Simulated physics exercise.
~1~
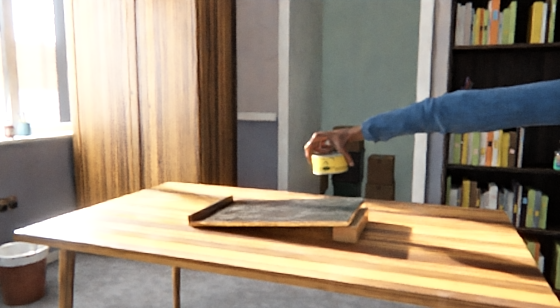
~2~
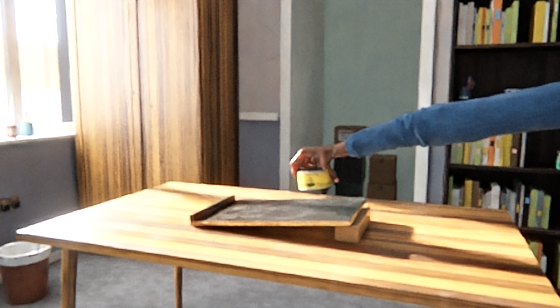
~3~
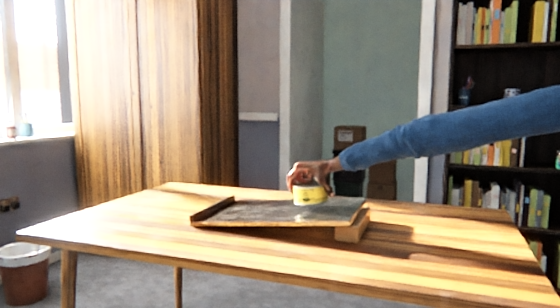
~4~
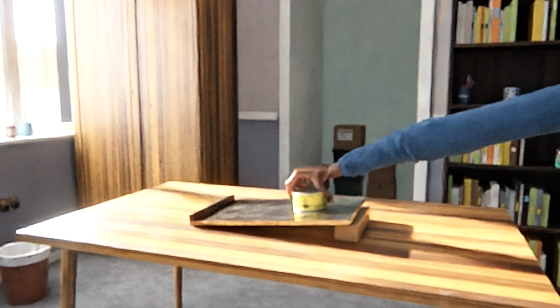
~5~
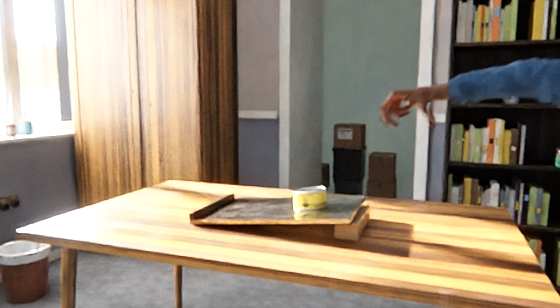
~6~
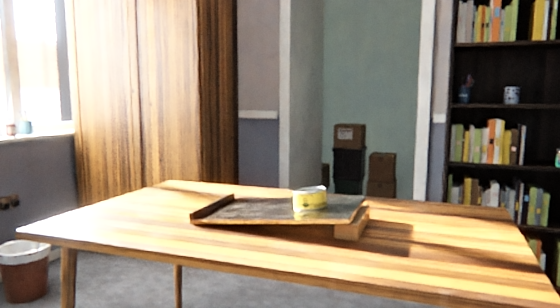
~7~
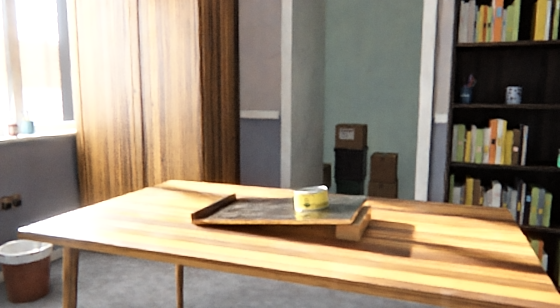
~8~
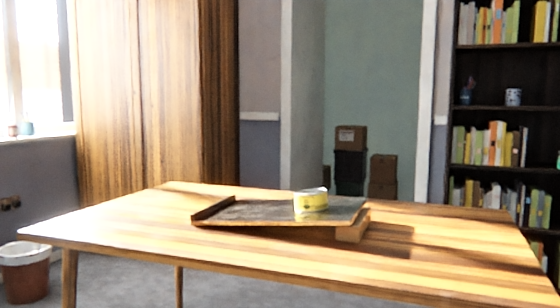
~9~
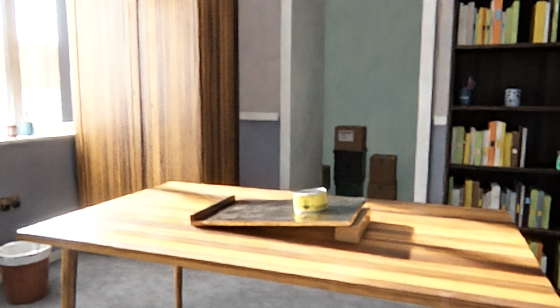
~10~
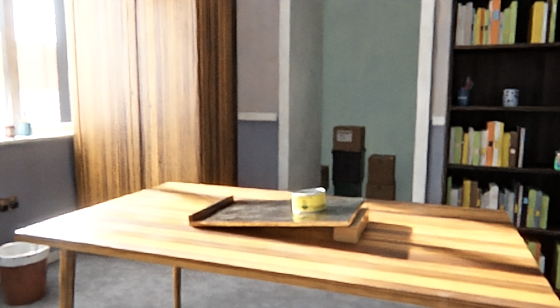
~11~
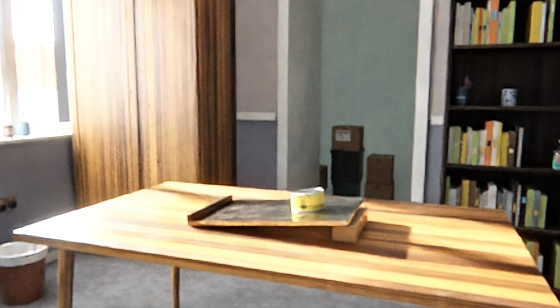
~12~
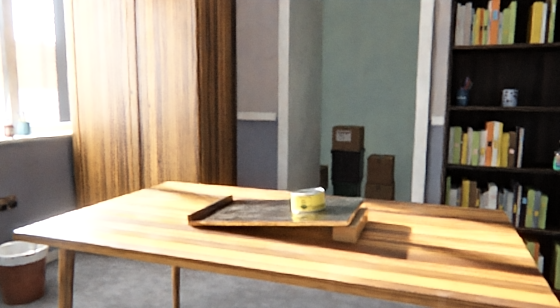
In the video, a hand lowers a yellow tub onto a slightly tilted, propped-up board on a wooden table, then lets go and draws back out of view to the right. The tub stays where it was placed on the board.
